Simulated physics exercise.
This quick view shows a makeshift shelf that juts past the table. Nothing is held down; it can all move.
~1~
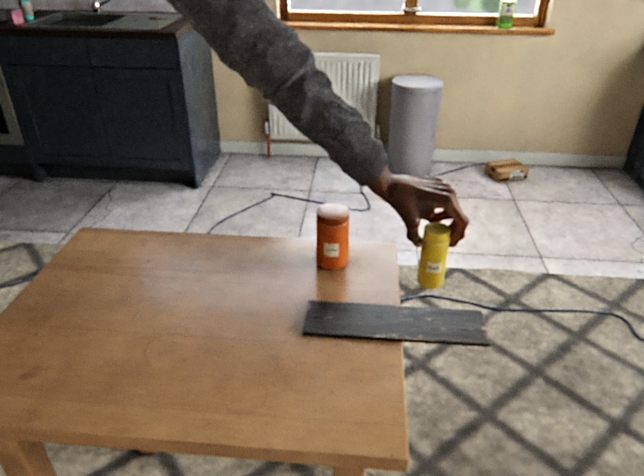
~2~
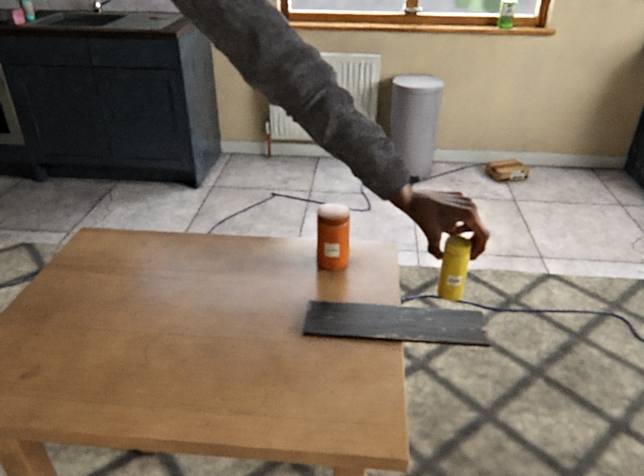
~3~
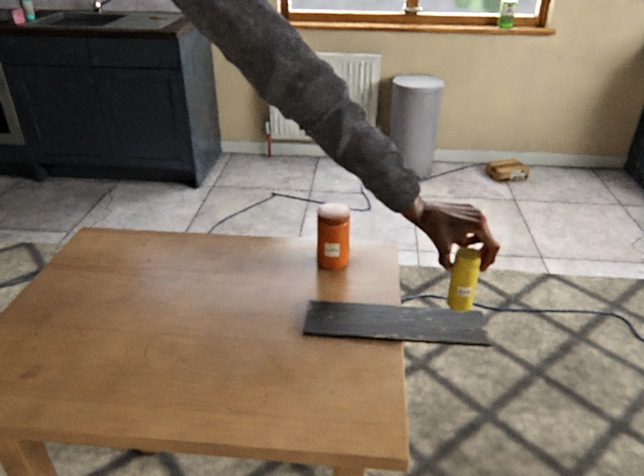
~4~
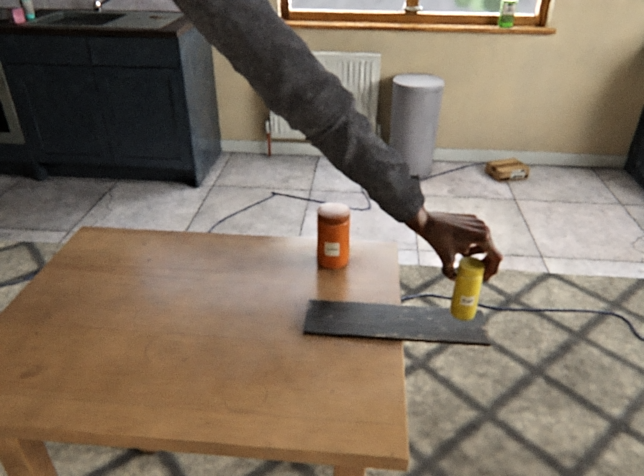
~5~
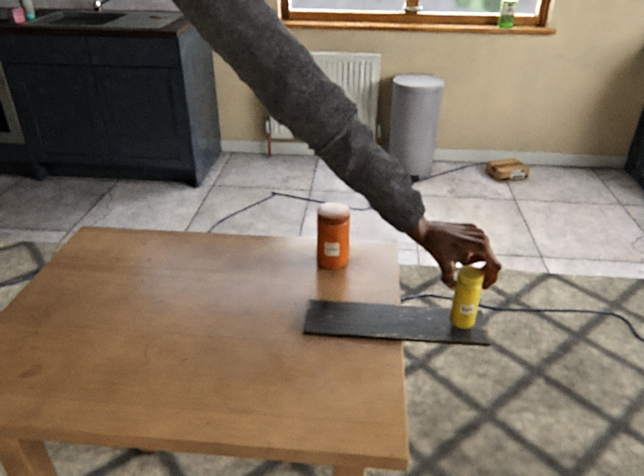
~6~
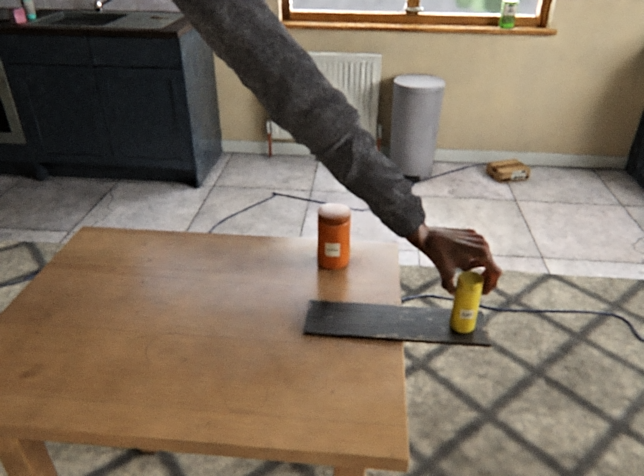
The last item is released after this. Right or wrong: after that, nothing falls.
Wrong.
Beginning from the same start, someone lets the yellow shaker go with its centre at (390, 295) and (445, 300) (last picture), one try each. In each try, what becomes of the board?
The first time it does not fall, and the second time it drops.
Then, 0.50 s past the last view, yellow shaker and black board now down on the floor or falling.
Then, 0.80 s past the last view, things are still on the move.
Finally, down on the floor or falling, yellow shaker and black board; orange jar still in place. The board comes down.
